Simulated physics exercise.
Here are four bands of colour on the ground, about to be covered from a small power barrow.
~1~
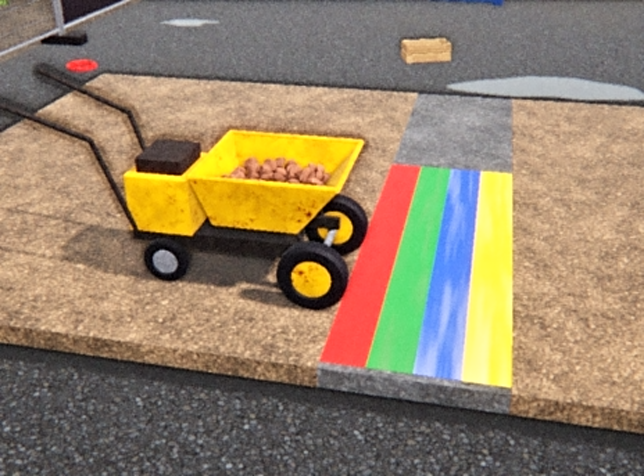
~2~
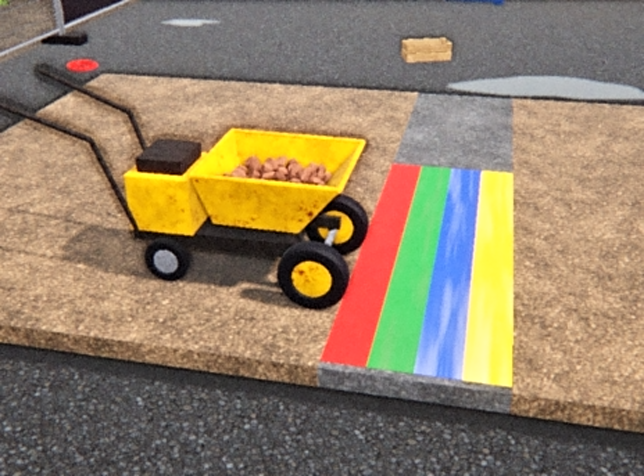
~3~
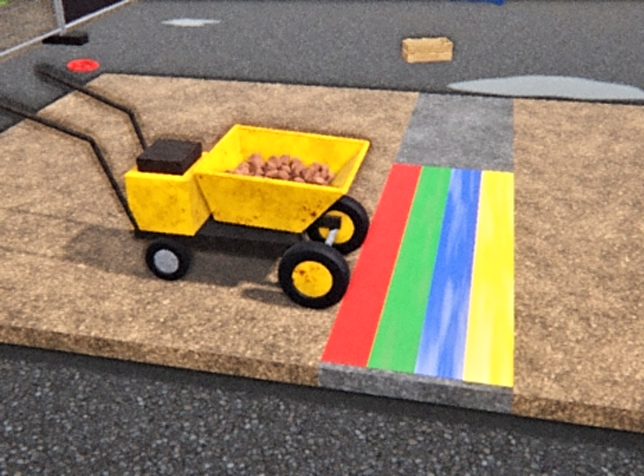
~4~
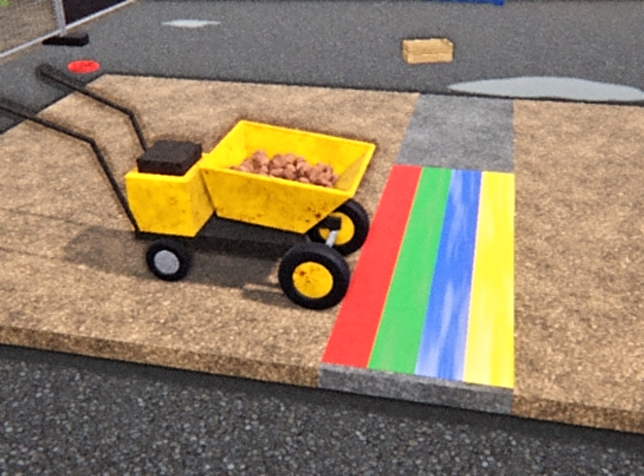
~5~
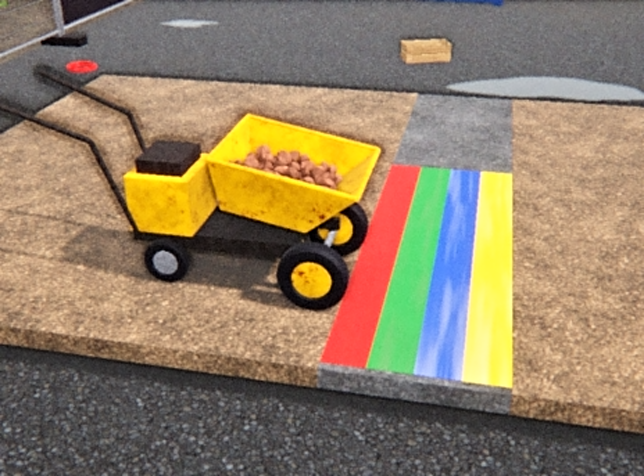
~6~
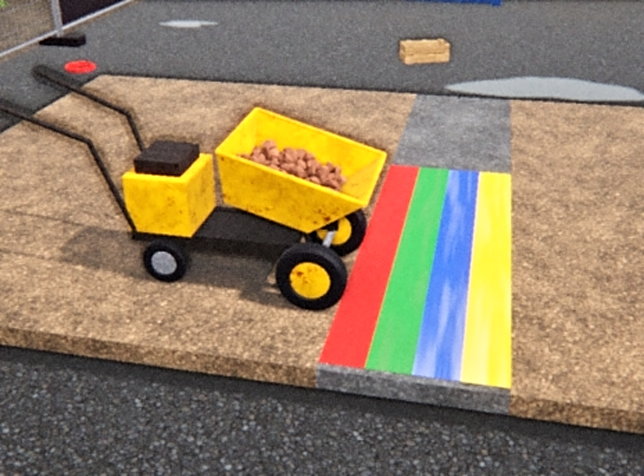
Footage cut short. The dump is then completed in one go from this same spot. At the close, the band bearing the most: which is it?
It is the blue band.
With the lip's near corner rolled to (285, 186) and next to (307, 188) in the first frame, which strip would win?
At the first place the green one, at the second that green strip.
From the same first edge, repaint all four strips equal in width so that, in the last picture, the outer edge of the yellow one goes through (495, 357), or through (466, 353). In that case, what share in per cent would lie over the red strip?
Roughly 0 percent first, then roughly 0 percent.
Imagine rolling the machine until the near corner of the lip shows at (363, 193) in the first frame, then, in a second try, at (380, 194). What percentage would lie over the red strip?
The first position yields around 0 per cent; the second yields around 0 per cent.
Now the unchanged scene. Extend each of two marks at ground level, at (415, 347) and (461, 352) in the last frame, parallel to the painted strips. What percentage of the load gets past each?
Around 90 per cent for the first, and 40 per cent for the second.
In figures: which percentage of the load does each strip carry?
Red strip around 0, green strip around 15, blue strip around 50, yellow strip around 25.
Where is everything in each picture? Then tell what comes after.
The first frame shows lip of the skip at (337, 190), level; top of the load at (268, 177), lumps of rubble; red strip at (352, 334); green strip at (396, 340); blue strip at (442, 345); yellow strip at (488, 351).
The second frame shows lip of the skip at (339, 190), level; top of the load at (269, 176).
The third frame shows lip of the skip at (344, 192), tipped barely; top of the load at (273, 175).
The fourth frame shows lip of the skip at (350, 195), tipped a little; top of the load at (262, 177).
The fifth frame shows lip of the skip at (357, 199), tipped a little; top of the load at (253, 167).
The sixth frame shows lip of the skip at (364, 205), tipped clearly; top of the load at (260, 162); red strip at (351, 335); green strip at (395, 340); blue strip at (441, 346); yellow strip at (487, 352).
Soon, skip tipped steeply; all in the skip.
A while on, skip tipped right over; nearly all in the skip; a stray few over the green strip; a small part over the blue strip.
Towards the end, skip tipped right over; a small part in the skip; a small part over the green strip; about half over the blue strip; about a quarter over the yellow strip; a small part off the paint.
Finally, skip tipped right over; a stray few in the skip; none over the red strip; a small part over the green strip; about half over the blue strip; about a quarter over the yellow strip; a small part off the paint.
